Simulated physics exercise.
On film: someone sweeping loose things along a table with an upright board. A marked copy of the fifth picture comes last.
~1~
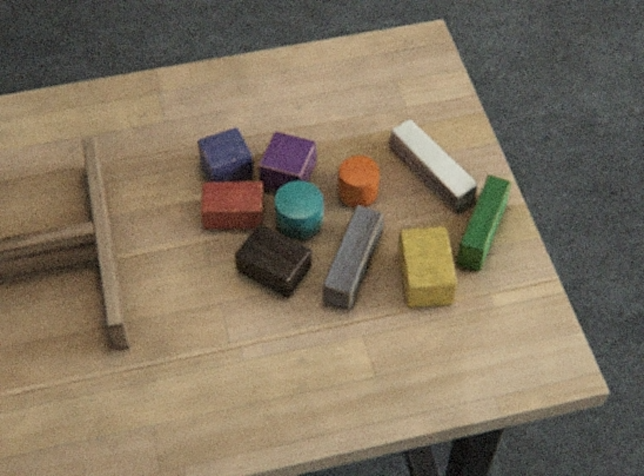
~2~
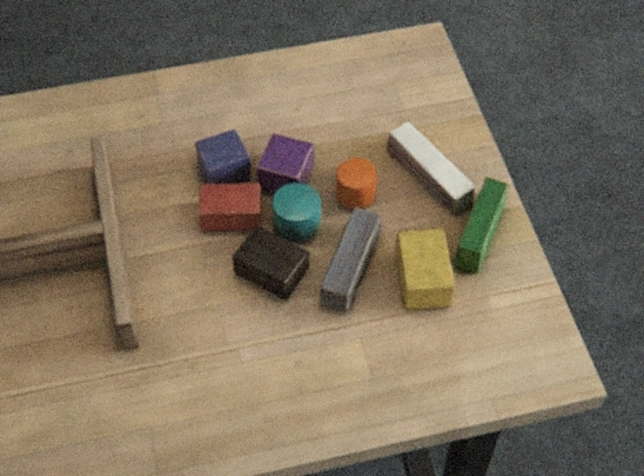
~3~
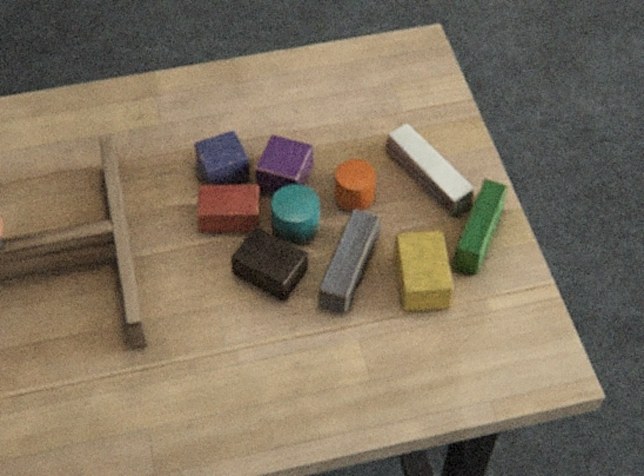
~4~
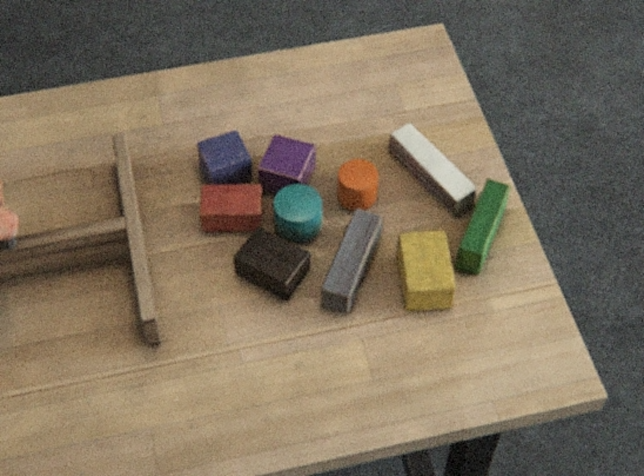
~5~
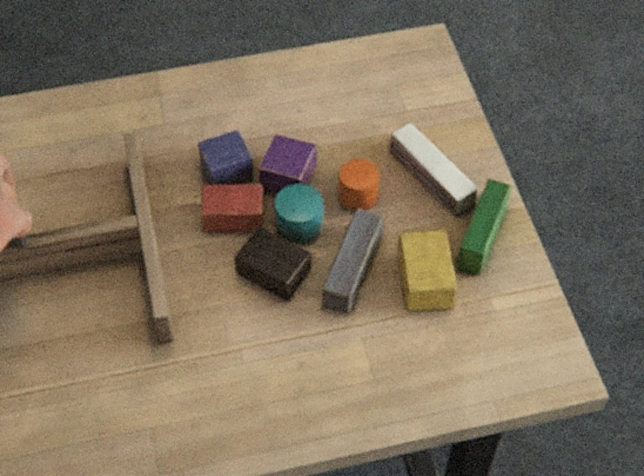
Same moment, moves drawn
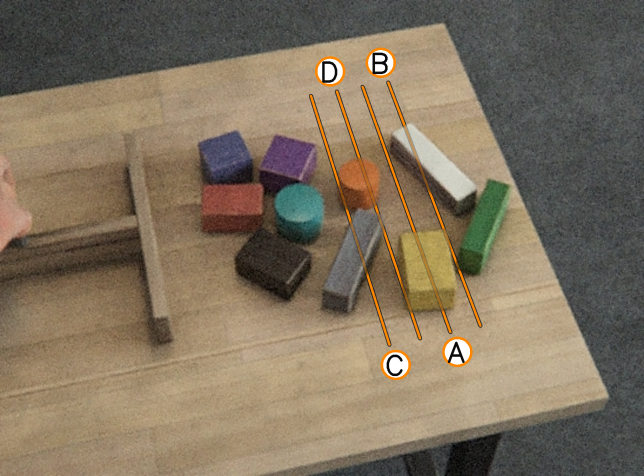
The footage shows colourful blocks and round pieces lying still on a wooden table while an upright board with a handle slides a short way right towards them, a hand coming into view at the left edge behind it.
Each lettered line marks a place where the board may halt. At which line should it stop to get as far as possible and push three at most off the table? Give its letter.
As far as mark B.
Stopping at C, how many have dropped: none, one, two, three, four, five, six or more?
In all, none.
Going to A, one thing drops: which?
It is the green stick.
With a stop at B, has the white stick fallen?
Yes.
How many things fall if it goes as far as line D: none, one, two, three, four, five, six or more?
The count is none.
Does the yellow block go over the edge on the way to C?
By then, no.
On the marked copy, A at (403, 199); B at (430, 194); C at (347, 210); D at (375, 204).
Following B. Soon after the start, board (249, 199); blue block (264, 155); purple block (311, 157).
Later, board (352, 180); green stick (506, 227); white stick (459, 164).
In the end, board (428, 166); yellow block over the edge; green stick over the edge; three fallen.
As for the rest, A is within the limit but short; C is within the limit but short; D is within the limit but short.
